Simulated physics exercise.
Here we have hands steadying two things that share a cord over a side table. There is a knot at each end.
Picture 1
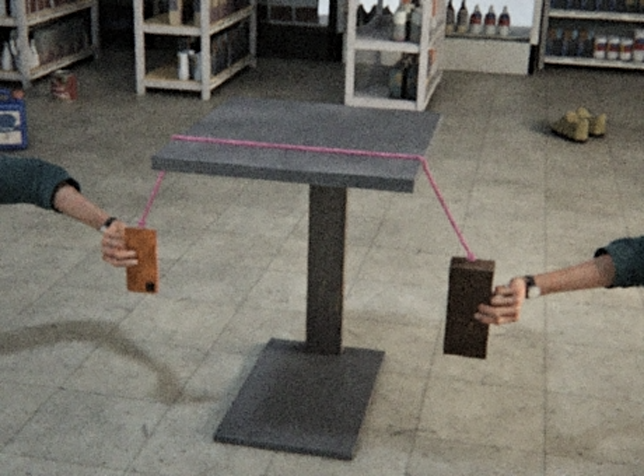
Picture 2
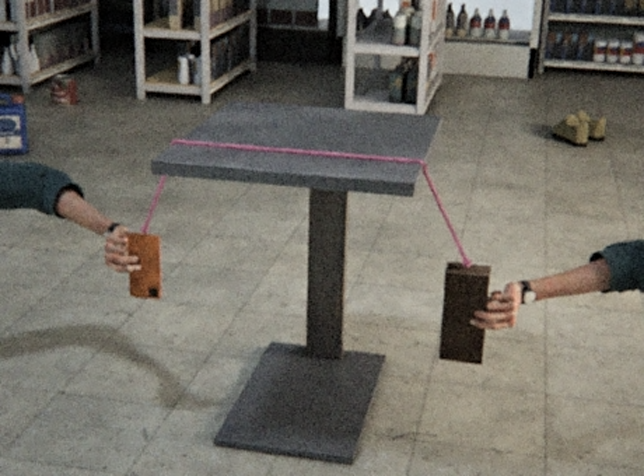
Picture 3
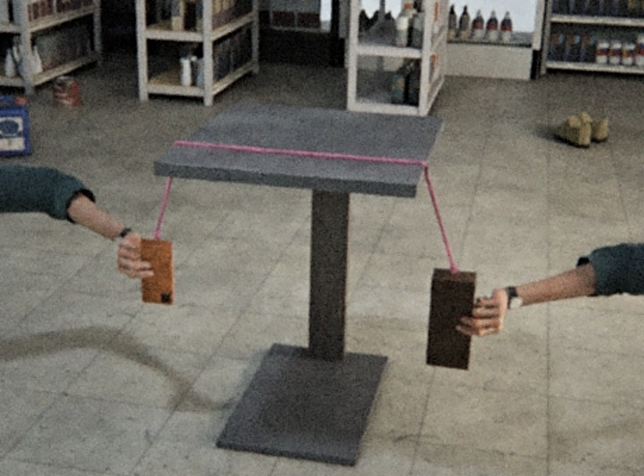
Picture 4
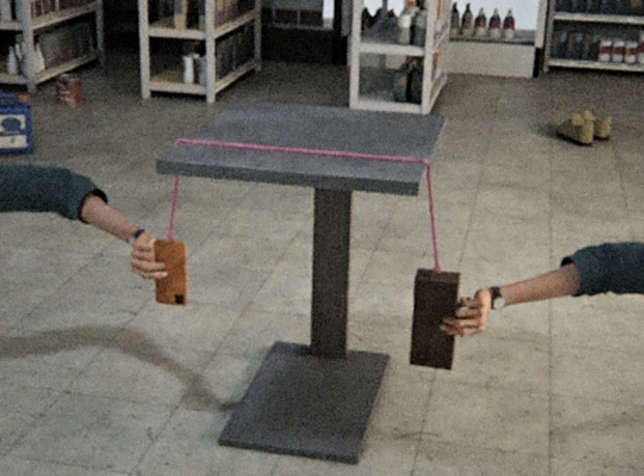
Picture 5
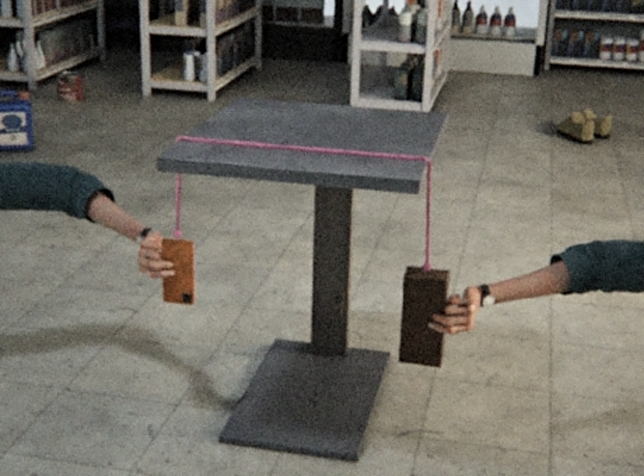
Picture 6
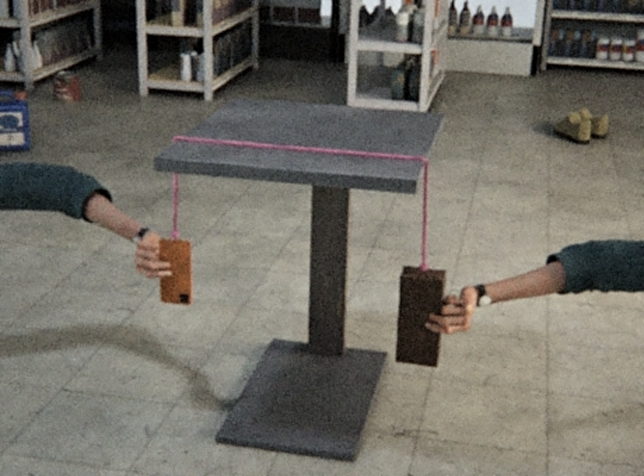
A bright pink cord lies across a dark grey pedestal table, seen from slightly above in a room with a pale tiled floor and bottle-lined shelves behind. At left a hand holds a small orange-brown block tied to one end, and at right another holds a larger dark brown block. Both hands move their blocks inward until the cord's ends hang nearly straight, with the view almost steady.
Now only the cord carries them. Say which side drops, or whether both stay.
The cord slides rightwards.
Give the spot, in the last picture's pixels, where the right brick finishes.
At about (411, 409).
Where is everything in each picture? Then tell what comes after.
In the first frame, left phone (141, 261); right brick (469, 308); cord over the top (300, 148).
In the second frame, left phone (145, 266); right brick (465, 313).
In the third frame, left phone (157, 272); right brick (451, 319).
In the fourth frame, left phone (171, 273); right brick (435, 319).
In the fifth frame, left phone (178, 272); right brick (424, 317).
In the sixth frame, left phone (176, 272); right brick (420, 317); cord over the top (302, 149).
Then, 0.72 s on from there, left phone pulled up onto the top; right brick down on the floor near (411, 409).
Then, 1.26 s on from there, left phone down on the floor; right brick down on the floor near (411, 409).
In the end, left phone down on the floor; right brick down on the floor near (411, 409). The cord runs down on the right.
